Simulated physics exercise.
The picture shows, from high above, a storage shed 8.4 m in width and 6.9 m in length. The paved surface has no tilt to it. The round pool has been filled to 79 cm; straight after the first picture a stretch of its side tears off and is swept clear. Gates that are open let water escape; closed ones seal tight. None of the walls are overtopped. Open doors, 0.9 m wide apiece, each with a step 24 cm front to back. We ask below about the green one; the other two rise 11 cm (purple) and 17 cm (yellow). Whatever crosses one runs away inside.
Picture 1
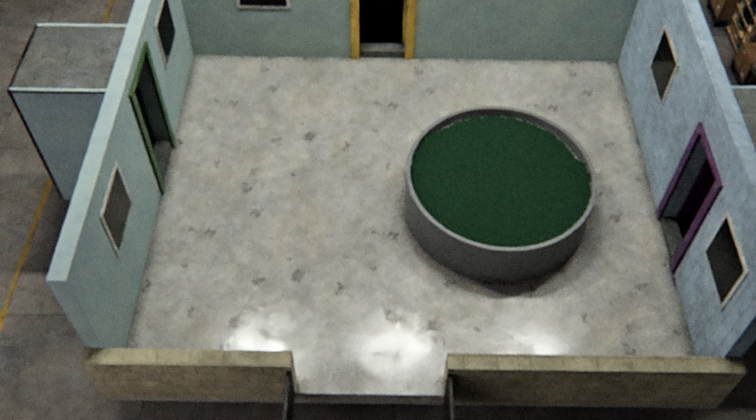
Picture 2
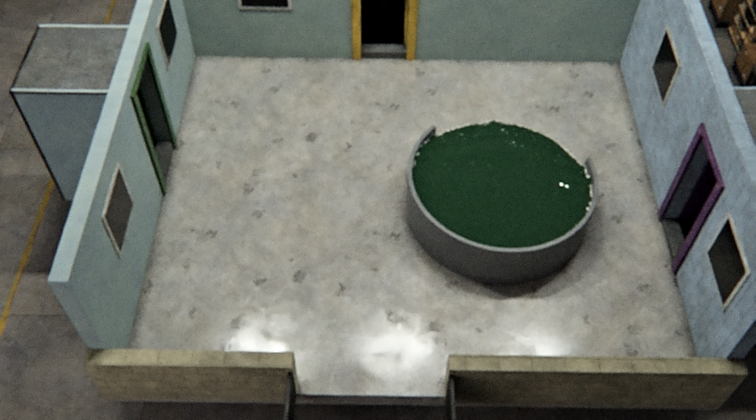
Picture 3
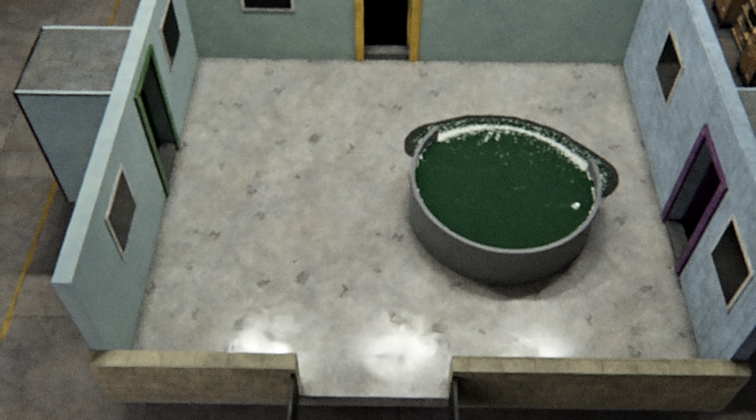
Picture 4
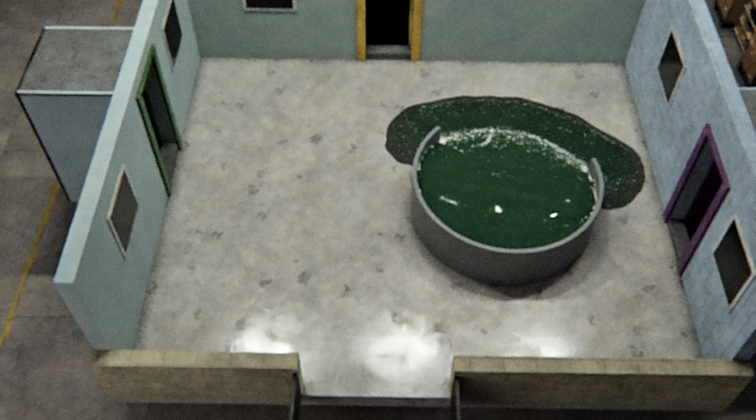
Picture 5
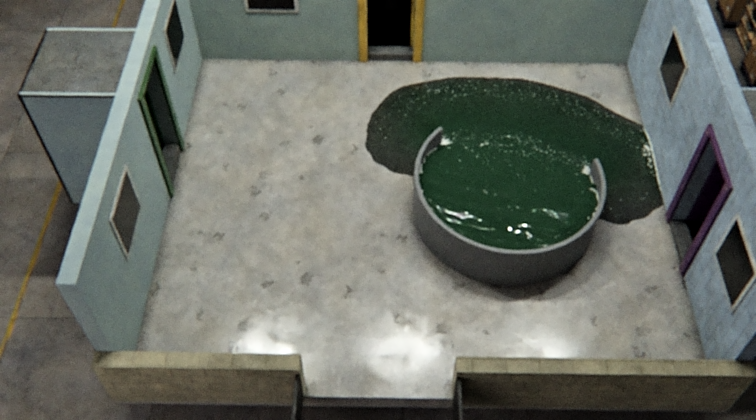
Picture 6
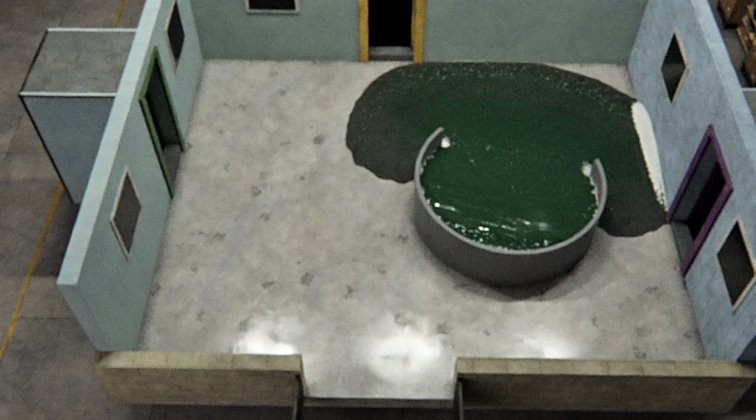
In a pale-walled shed with an open top, a round pool of dark green liquid loses its far side, and the liquid pours out and spreads widely across the grey floor, reaching the right wall near the purple door.
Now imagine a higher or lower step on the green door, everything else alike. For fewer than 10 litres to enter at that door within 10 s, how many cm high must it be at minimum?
It must be roughly 14 cm high.
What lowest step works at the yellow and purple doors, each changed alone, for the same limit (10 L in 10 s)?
Roughly 25 cm for the yellow door and roughly 8.5 cm for the purple door.
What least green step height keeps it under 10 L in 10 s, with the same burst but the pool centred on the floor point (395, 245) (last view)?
You'd need some 7.0 cm.
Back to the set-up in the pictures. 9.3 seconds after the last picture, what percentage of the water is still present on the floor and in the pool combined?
Water still present: Approx. 96 %.
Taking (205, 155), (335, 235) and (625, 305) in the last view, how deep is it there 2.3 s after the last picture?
The depths come to about 0, 0 and 1 cm.
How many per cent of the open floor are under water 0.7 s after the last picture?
Roughly 30 percent.
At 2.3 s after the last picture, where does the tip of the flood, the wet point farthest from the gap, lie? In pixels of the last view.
Pixel close to (203, 61).
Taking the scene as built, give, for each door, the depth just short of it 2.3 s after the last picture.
Reading in centimetres: Green = 0, purple = 3, yellow = 20.
Then, 0.7 s after the last picture water covers 30 % of the floor, deepest (64 cm) near (624, 71); it has not reached the green door.
Then, 2.3 s after the last picture water covers 45 % of the floor, deepest (42 cm) near (580, 77); it has not reached the green door.
Then, 9.3 s after the last picture water covers 100 % of the floor, deepest (18 cm) near (131, 378); 8 cm at the green door, 0 litres in over its 23 cm step.
At the green door as built, the water peaked near 18 cm, 5.1 s after the last picture.
Run again over the same 10 s with other heights there, 20 litres in over 12.5 cm, 2 litres over 16.5 cm. The limit of 10 litres is kept from about 14 cm up.
